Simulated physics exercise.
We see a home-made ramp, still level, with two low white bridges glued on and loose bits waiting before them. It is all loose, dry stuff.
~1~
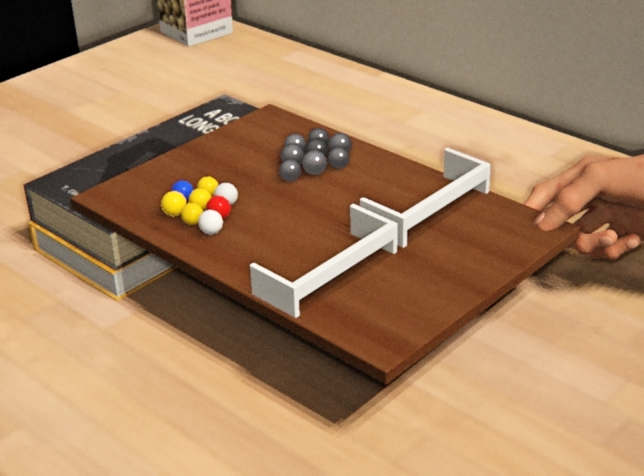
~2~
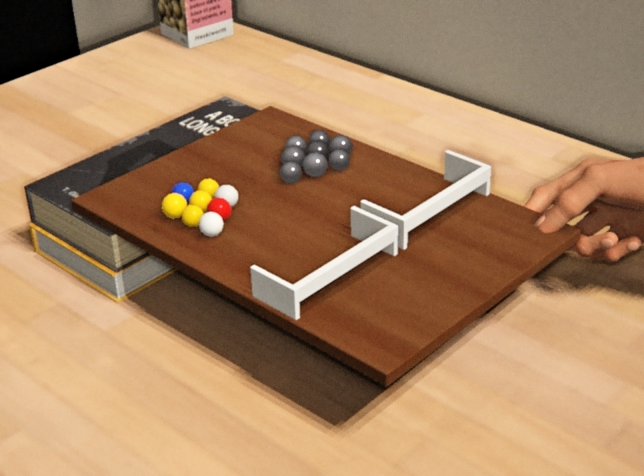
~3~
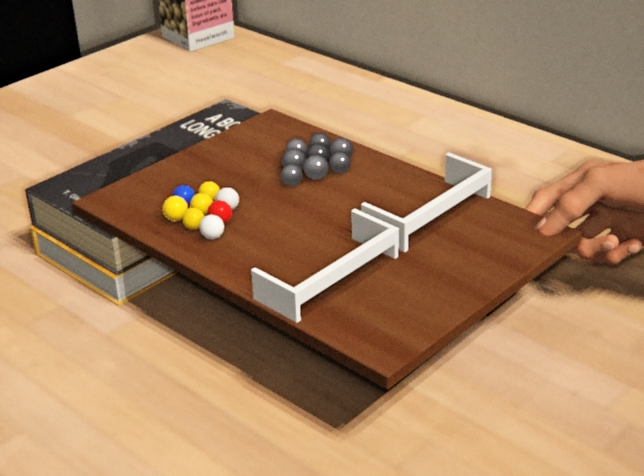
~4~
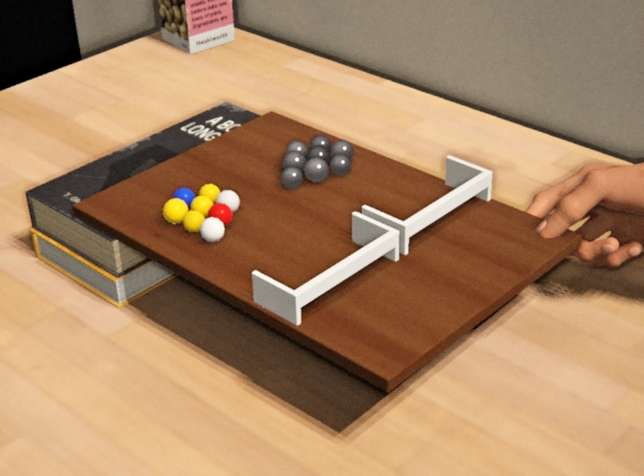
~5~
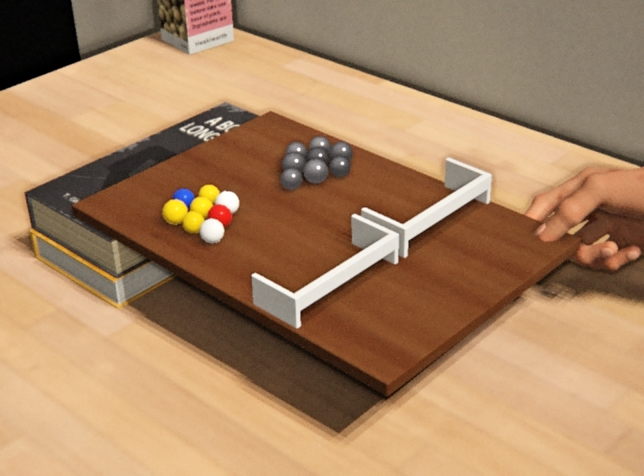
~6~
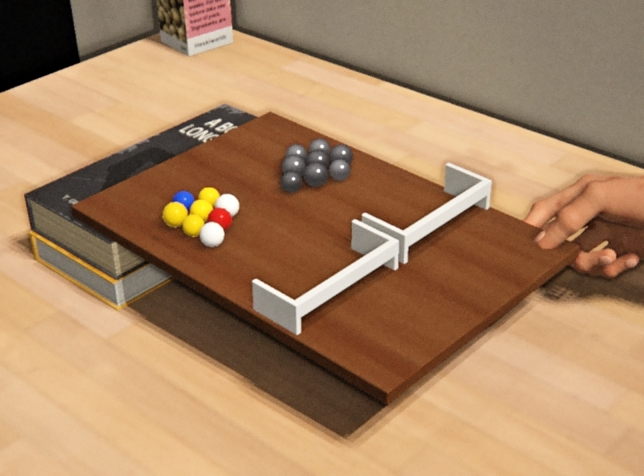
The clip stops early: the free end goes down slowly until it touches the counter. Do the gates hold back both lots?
The nearer handful is stopped by its gate and the farther handful is stopped by its gate.
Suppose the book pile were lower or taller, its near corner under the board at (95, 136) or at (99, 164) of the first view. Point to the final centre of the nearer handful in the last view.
First near (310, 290), then near (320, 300).
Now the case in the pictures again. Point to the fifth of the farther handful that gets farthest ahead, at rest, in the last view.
Near (443, 253).
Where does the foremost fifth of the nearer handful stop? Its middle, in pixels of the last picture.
Close to (318, 336).
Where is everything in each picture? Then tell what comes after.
The first picture shows held end of the board at (385, 366), level; book pile at (175, 174), about a quarter as high as the board is long; nearer handful at (200, 200), a few glass marbles; farther handful at (317, 150), a few steel balls; nearer gate at (345, 260), its slot lower than a piece; farther gate at (446, 196), its slot lower than a piece.
The second picture shows held end of the board at (385, 368), level; farther handful at (317, 152).
The third picture shows held end of the board at (386, 371), level; nearer handful at (201, 205).
The fourth picture shows held end of the board at (387, 374), level; farther handful at (319, 157).
The fifth picture shows held end of the board at (386, 378), down by 1°; nearer handful at (201, 208).
The sixth picture shows held end of the board at (386, 386), down by 2°; book pile at (176, 183); nearer handful at (201, 211), not moving; farther handful at (318, 161), not moving; nearer gate at (347, 277); farther gate at (447, 212).
Then, 0.20 s after the last picture, board sloping at 7°; nearer handful where it was; farther handful where it was.
Then, 0.46 s after the last picture, board sloping at 12°; nearer handful on its way down; farther handful on its way down.
Then, 0.74 s after the last picture, board resting at 14°; nearer handful has reached its gate; farther handful has reached its gate.
At rest, board resting at 14°; nearer handful gathered behind its gate; farther handful gathered behind its gate.
